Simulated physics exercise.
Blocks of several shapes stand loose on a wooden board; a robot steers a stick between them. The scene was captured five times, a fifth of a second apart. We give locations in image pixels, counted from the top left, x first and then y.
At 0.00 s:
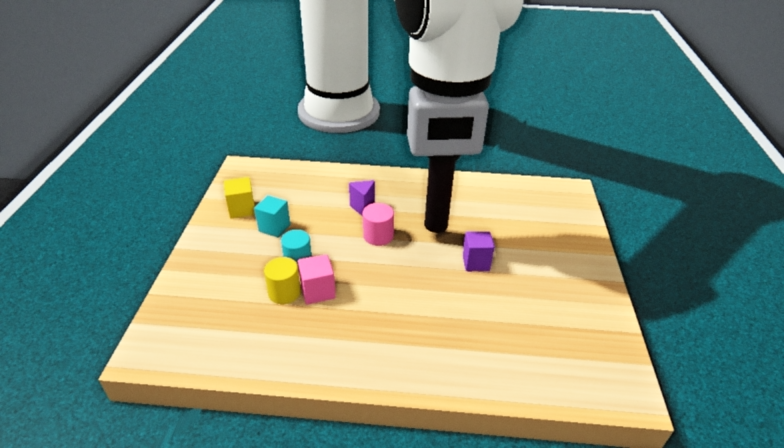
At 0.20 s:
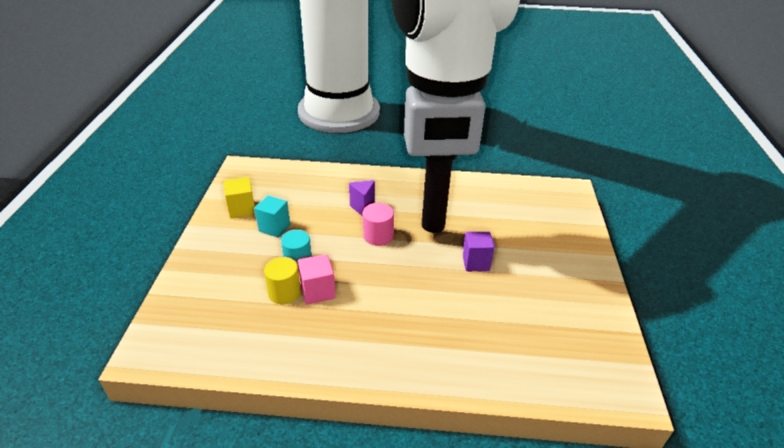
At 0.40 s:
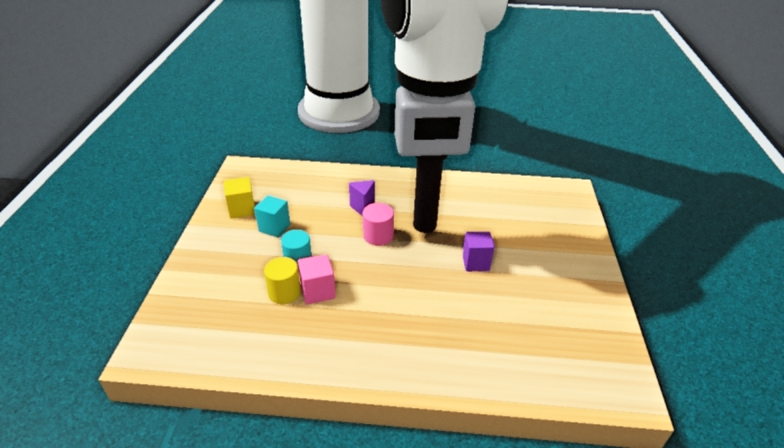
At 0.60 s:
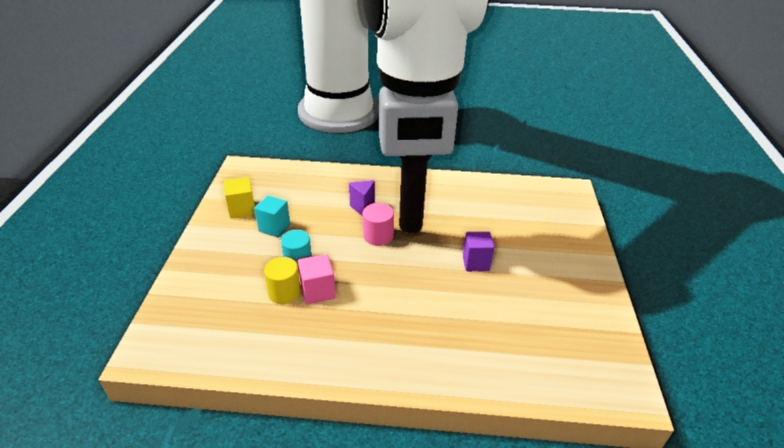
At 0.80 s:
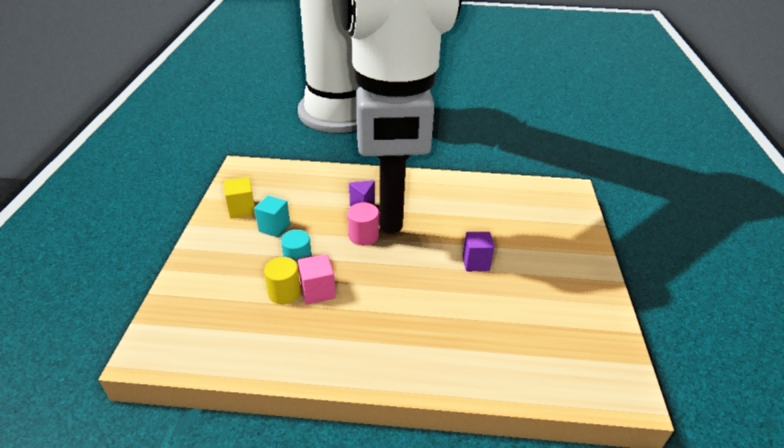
At the start, a robot arm holds a black stick upright on a wooden board scattered with small colourful blocks, just right of a pink cylinder. The stick slides left toward the cylinder, then pushes it a short way left, while the other blocks stay still.
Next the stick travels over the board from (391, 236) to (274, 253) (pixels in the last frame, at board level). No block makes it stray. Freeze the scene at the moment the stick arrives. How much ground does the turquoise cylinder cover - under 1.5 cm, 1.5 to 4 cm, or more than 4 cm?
Between 1.5 and 4 cm.
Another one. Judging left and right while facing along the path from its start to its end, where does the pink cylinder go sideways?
Its shift is rightward.
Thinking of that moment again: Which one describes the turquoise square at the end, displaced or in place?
It is still where it was.
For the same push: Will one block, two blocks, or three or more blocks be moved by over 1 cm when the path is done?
It displaces two.
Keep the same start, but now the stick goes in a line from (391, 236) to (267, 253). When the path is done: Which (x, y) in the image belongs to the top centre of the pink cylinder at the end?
Top centre: (293, 207).
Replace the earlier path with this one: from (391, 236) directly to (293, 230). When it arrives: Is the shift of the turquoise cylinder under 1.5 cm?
Short answer: Yes.
What follows on the original path. One third of the way, stick (352, 231); pink cylinder (326, 211).
Two thirds of the way, stick (313, 237); pink cylinder (301, 207).
At the end, stick (272, 243); turquoise square in place; turquoise cylinder (279, 246); pink cylinder (299, 207).
